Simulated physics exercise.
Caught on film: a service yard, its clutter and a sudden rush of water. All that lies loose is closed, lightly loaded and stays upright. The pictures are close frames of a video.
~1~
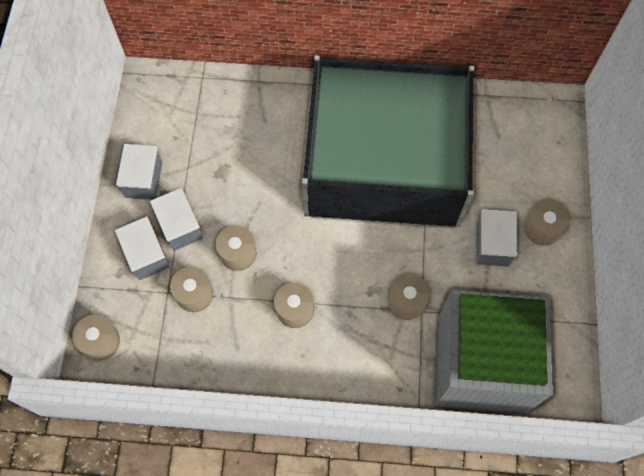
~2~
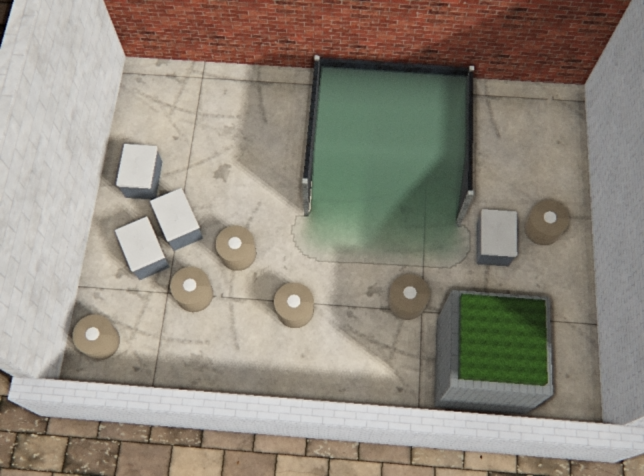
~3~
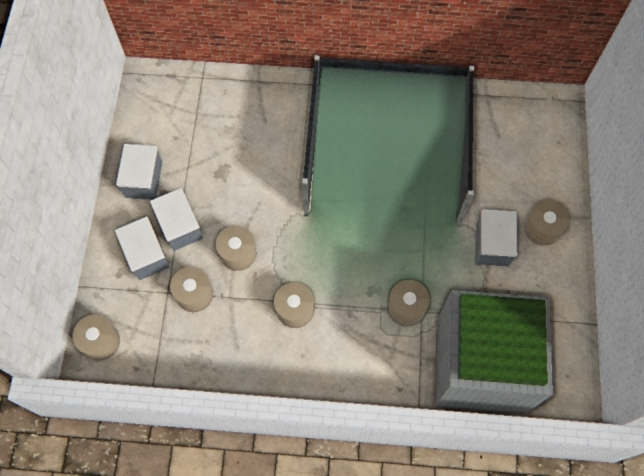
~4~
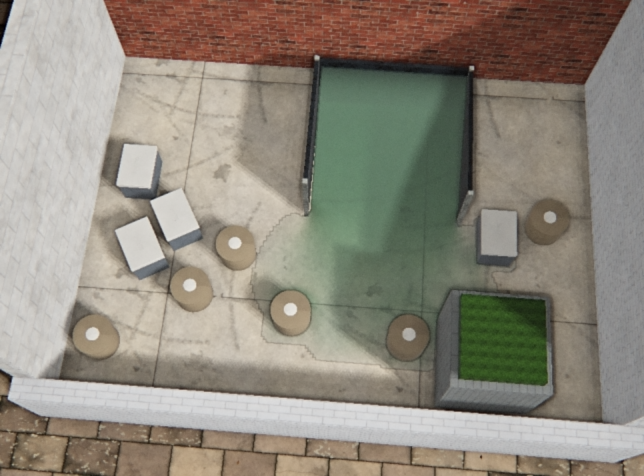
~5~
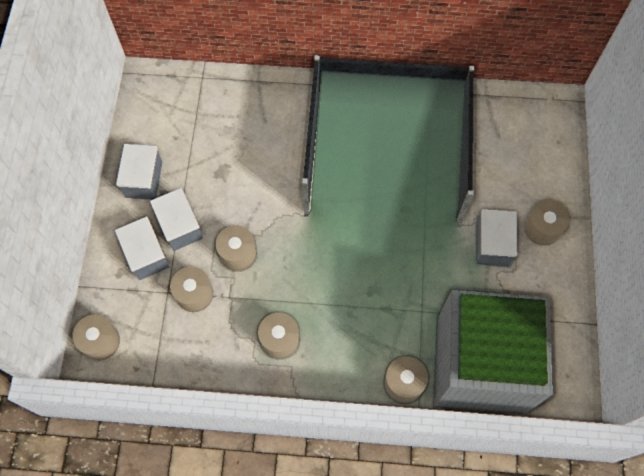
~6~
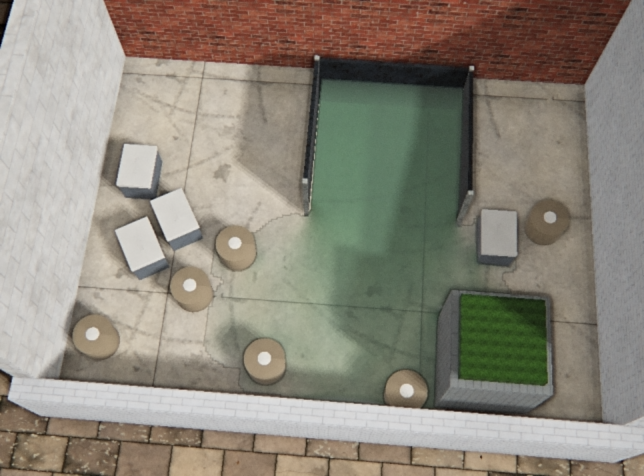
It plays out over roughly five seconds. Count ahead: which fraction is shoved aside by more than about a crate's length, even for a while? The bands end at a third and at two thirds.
It is two thirds or more.
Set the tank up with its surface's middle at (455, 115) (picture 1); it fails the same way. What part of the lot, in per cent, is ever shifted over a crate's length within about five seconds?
Close to 100 %.
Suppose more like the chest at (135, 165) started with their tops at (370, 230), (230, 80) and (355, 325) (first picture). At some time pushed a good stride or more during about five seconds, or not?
In that order: Shifted that much, shifted that much, moved that far.
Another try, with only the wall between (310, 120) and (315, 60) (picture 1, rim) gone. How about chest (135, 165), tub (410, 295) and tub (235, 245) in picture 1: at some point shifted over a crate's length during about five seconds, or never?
In that order: Moved that far, never so far, yes.
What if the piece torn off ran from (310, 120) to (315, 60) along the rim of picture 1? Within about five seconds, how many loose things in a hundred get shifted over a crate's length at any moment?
I make it 70 per cent.
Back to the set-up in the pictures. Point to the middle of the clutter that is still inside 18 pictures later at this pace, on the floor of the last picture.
Roughly at (259, 208).
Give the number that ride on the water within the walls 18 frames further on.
5 of them.
A moment on, 2 of 10 are well off their spots; 2 afloat.
Next, 3 of 10 are well off their spots; 2 afloat.
Later, 7 of 10 are well off their spots; 5 afloat.
In the end, 8 of 10 are well off their spots, and 9 have been at some point; 5 afloat.
